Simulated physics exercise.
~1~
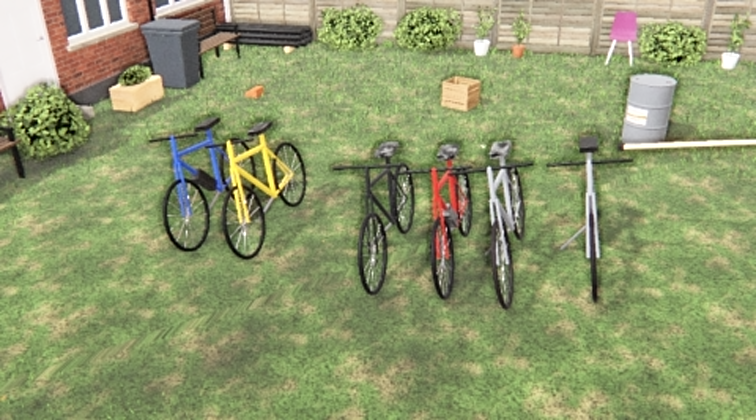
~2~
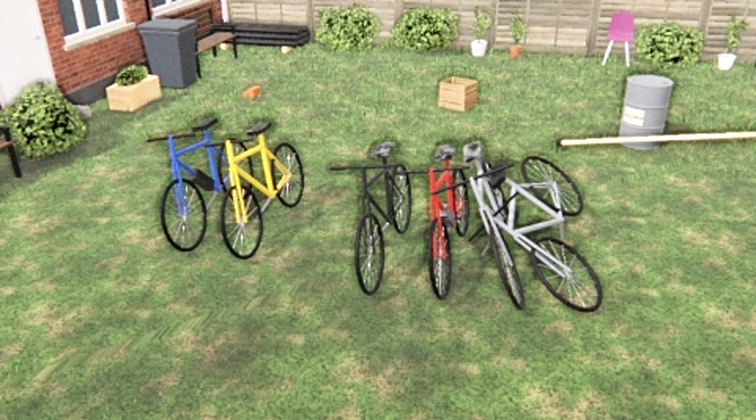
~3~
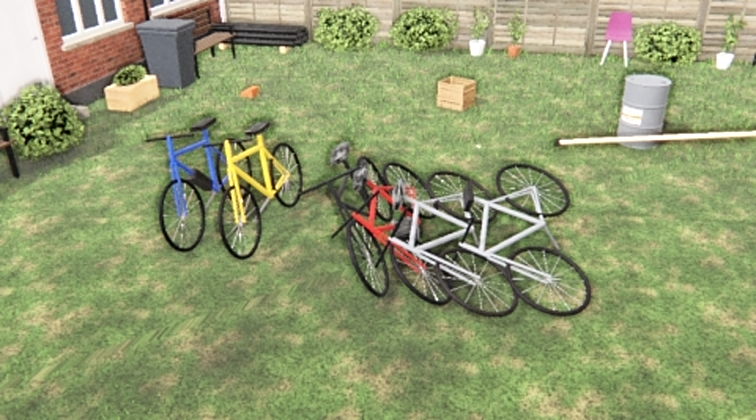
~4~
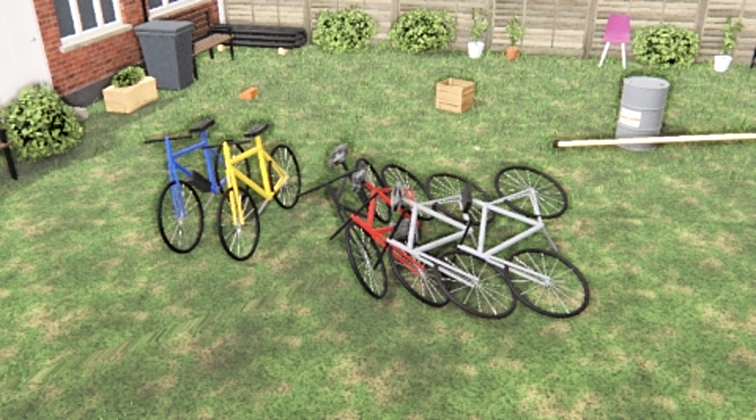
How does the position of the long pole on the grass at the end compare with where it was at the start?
At the end the pole lies a little further to the left than it did at the start, with more of it showing on the near side of the metal barrel.
